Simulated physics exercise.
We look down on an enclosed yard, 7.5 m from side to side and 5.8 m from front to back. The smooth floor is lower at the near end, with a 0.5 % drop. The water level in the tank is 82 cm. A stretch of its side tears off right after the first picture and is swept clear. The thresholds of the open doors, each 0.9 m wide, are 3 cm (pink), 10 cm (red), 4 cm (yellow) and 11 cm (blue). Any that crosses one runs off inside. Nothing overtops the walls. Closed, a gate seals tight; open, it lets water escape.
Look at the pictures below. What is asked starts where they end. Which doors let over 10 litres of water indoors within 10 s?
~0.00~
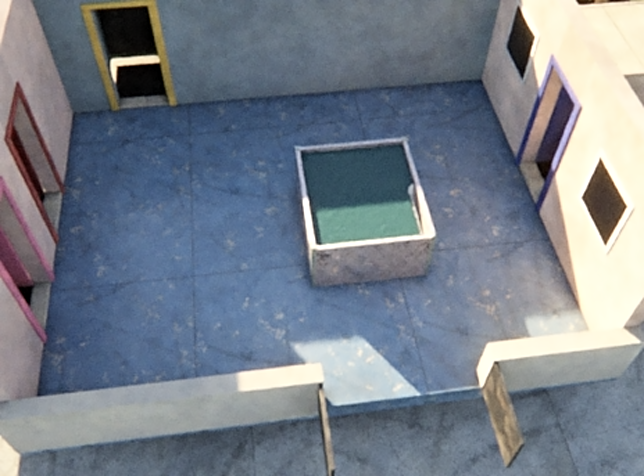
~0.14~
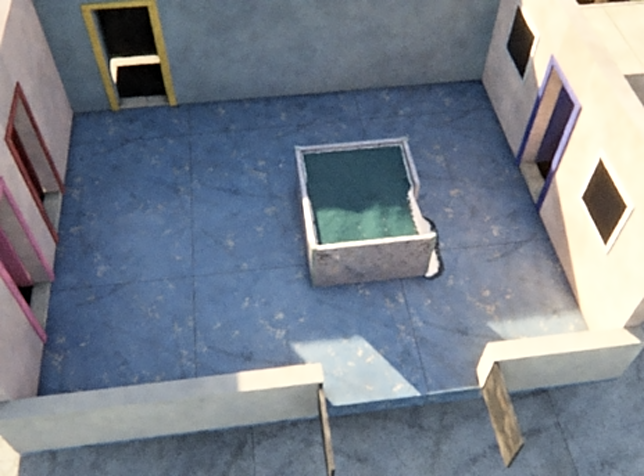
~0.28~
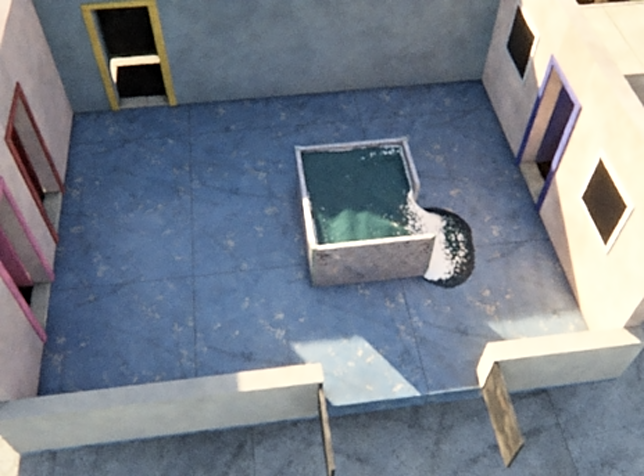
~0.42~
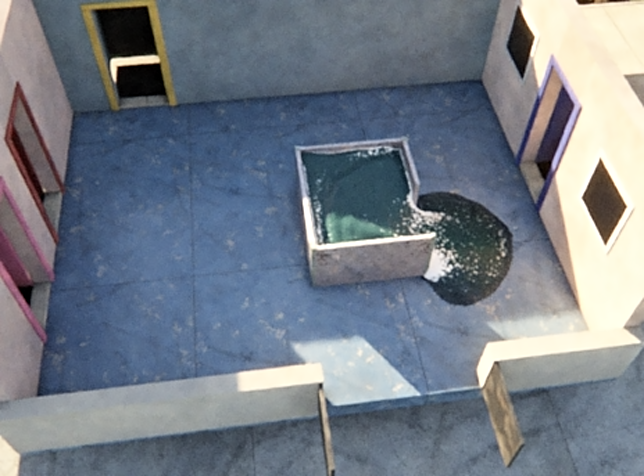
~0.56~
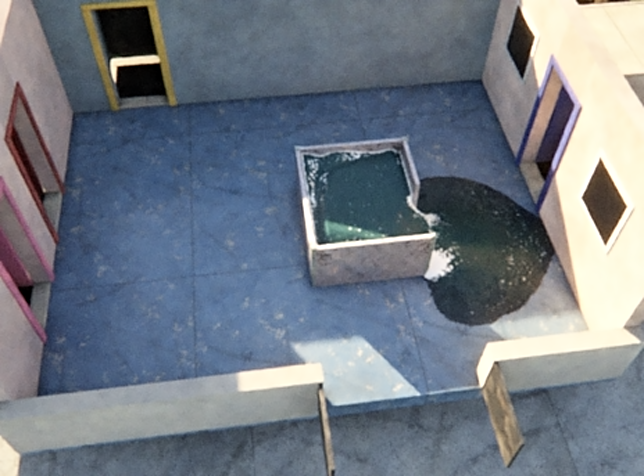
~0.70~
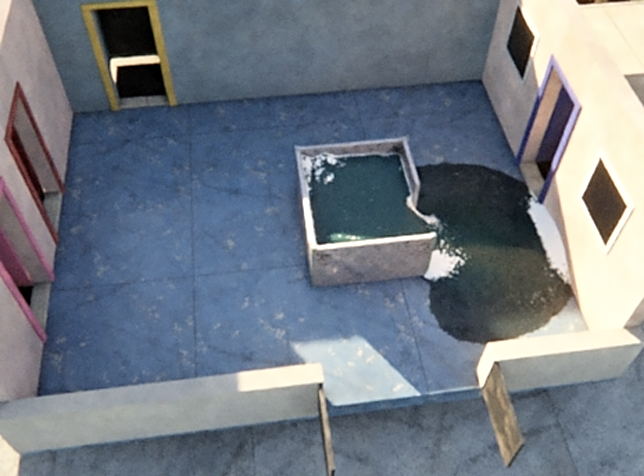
The pink door: Over 10 litres, the red door: 10 litres or less, the yellow door: 10 litres or less, the blue door: Over 10 litres.
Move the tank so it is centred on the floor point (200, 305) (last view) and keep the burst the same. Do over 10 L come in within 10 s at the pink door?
Pink: Within limit.
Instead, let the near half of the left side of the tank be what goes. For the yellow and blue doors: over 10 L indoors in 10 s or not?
Result against the limit at yellow: Limit broken; result at blue: Limit held.
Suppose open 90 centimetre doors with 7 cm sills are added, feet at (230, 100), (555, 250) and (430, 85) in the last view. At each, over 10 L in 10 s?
In sequence the answers are less than that, more than that and more than that.
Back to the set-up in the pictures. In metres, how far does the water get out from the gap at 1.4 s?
Around 3.4 metres.
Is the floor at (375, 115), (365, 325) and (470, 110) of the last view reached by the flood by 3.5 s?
First spot submerged, second submerged, third submerged.
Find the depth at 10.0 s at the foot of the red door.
8.0 cm or so.
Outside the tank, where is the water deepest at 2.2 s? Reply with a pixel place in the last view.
Pixel (594, 356), about.
After 1.4 s water covers 15 % of the floor and is deepest (58 cm) near (594, 356); pink door not reached, red door not reached, yellow door not reached, blue door 26 cm at the sill, 28 L in.
After 2.2 s water covers 20 % of the floor and is deepest (42 cm) near (594, 356); pink door not reached, red door not reached, yellow door not reached, blue door 22 cm at the sill, 82 L in.
After 3.5 s water covers 45 % of the floor and is deepest (24 cm) near (581, 358); pink door not reached, red door not reached, yellow door not reached, blue door 17 cm at the sill, 123 L in.
After 6.0 s water covers 80 % of the floor and is deepest (15 cm) near (581, 358); pink door 8 cm at the sill, 18 L in, red door 2 cm at the sill, 0 L in, yellow door 2 cm at the sill, 0 L in, blue door 10 cm at the sill, 138 L in.
After 10.0 s water covers 95 % of the floor and is deepest (10 cm) near (56, 253); pink door 6 cm at the sill, 51 L in, red door 8 cm at the sill, 0 L in, yellow door 2 cm at the sill, 0 L in, blue door 5 cm at the sill, 139 L in.
